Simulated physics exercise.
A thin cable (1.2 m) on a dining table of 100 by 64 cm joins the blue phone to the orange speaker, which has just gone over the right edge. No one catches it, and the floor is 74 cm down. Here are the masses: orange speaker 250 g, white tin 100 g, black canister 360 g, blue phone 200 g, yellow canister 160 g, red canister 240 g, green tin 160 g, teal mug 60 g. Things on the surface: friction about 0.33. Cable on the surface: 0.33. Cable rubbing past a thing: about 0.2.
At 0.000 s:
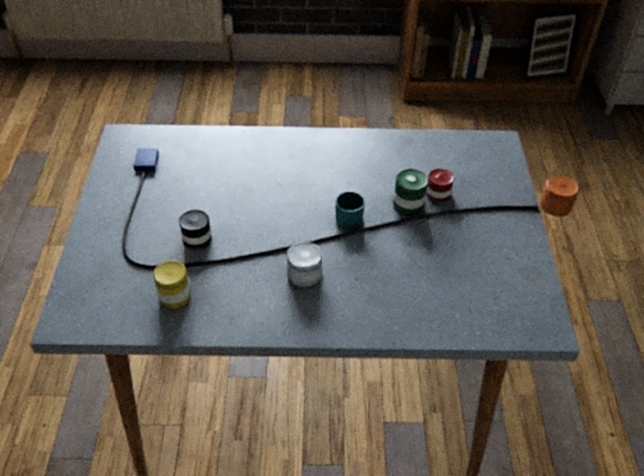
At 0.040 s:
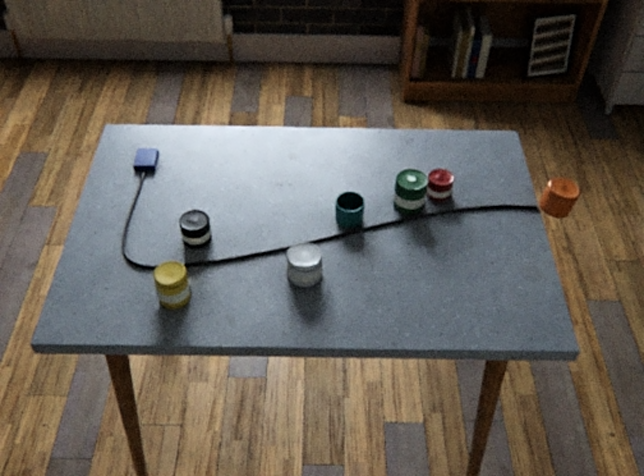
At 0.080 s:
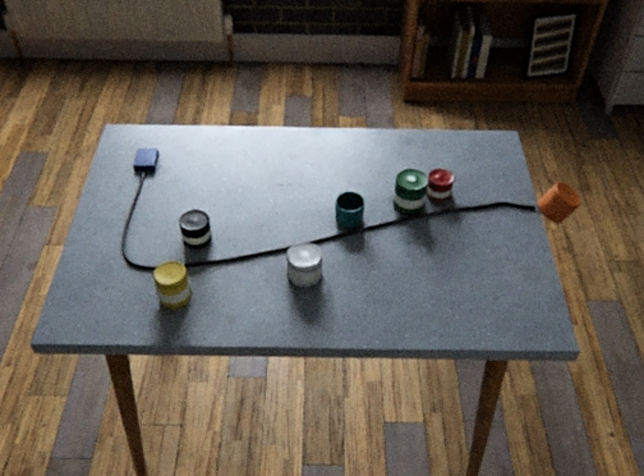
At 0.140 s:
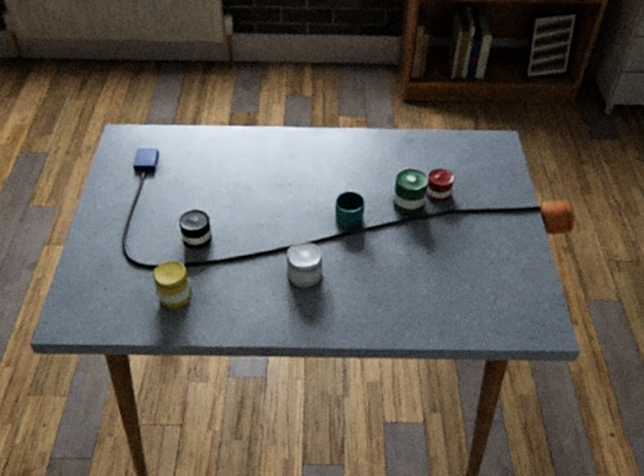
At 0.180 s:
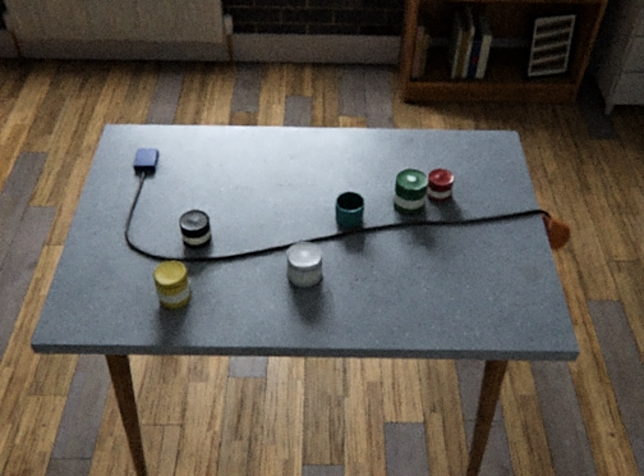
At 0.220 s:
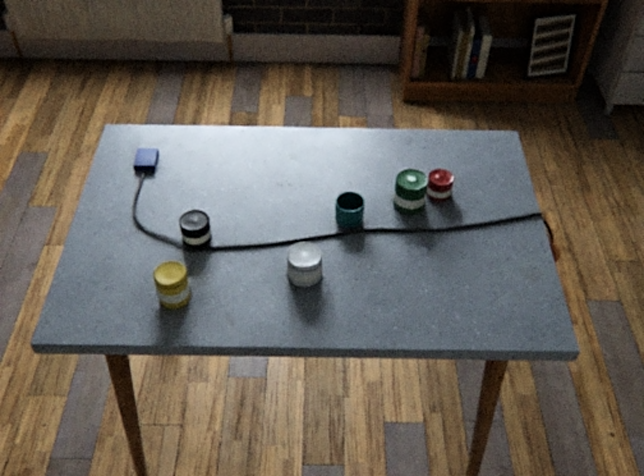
The clip opens on a grey table holding six small containers and a blue device, its dark cable curving across to an orange object at the right edge. The orange object tilts and sinks beside the edge until nearly hidden, while the cable slides rightward and its left bend pulls straighter.
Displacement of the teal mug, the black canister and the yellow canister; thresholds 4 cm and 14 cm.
Displacement: Teal mug - low; black canister - mid; yellow canister - low.
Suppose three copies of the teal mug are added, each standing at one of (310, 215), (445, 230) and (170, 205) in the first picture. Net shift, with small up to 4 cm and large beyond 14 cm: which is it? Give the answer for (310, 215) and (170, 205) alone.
Shift 1: Minor. Shift 2: Medium.
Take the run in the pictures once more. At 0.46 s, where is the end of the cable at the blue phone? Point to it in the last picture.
Look around (182, 196) and you'll see it.
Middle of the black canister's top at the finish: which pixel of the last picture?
Last view, top position: About (225, 194).
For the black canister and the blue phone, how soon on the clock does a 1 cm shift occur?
Black canister: 0.30 s; blue phone: 0.28 s.
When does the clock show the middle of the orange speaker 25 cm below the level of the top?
Roughly 0.34 s.
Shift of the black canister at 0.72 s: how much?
I'd put the black canister at some 10 cm.
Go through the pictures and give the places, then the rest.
The first frame shows teal mug (350, 201); black canister (194, 219); yellow canister (170, 272); cable runs through (487, 208) (387, 223) (278, 249) (131, 211).
The second frame shows orange speaker (563, 187); cable runs through (485, 207) (277, 250) (131, 211).
The third frame shows orange speaker (559, 203); cable runs through (484, 206) (276, 250) (131, 211).
The fourth frame shows orange speaker (556, 218); cable runs through (489, 210) (279, 249) (131, 211).
The fifth frame shows orange speaker (550, 233); cable runs through (508, 215) (131, 211).
The sixth frame shows teal mug (350, 201); black canister (194, 220); yellow canister (170, 272); cable runs through (535, 214) (435, 230) (321, 236) (134, 211).
By 0.5 s, the cable's tail end at (182, 196); black canister 7 cm off its start, blue phone 12 cm off its start, orange speaker over the edge.
By 0.7 s, the cable's tail end at (242, 239); black canister 9 cm off its start, blue phone 31 cm off its start, orange speaker over the edge.
By 1.0 s, the cable's tail end at (332, 251); black canister 9 cm off its start at (225, 194), blue phone 47 cm off its start at (315, 248), orange speaker over the edge.
By 1.2 s, the cable's tail end at (351, 255); black canister 9 cm off its start, blue phone 51 cm off its start, orange speaker over the edge.
By 2.4 s, the cable's tail end at (351, 255); black canister 9 cm off its start at (225, 194), teal mug 0 cm off its start at (350, 200), yellow canister 0 cm off its start at (170, 272), blue phone 51 cm off its start at (334, 249).
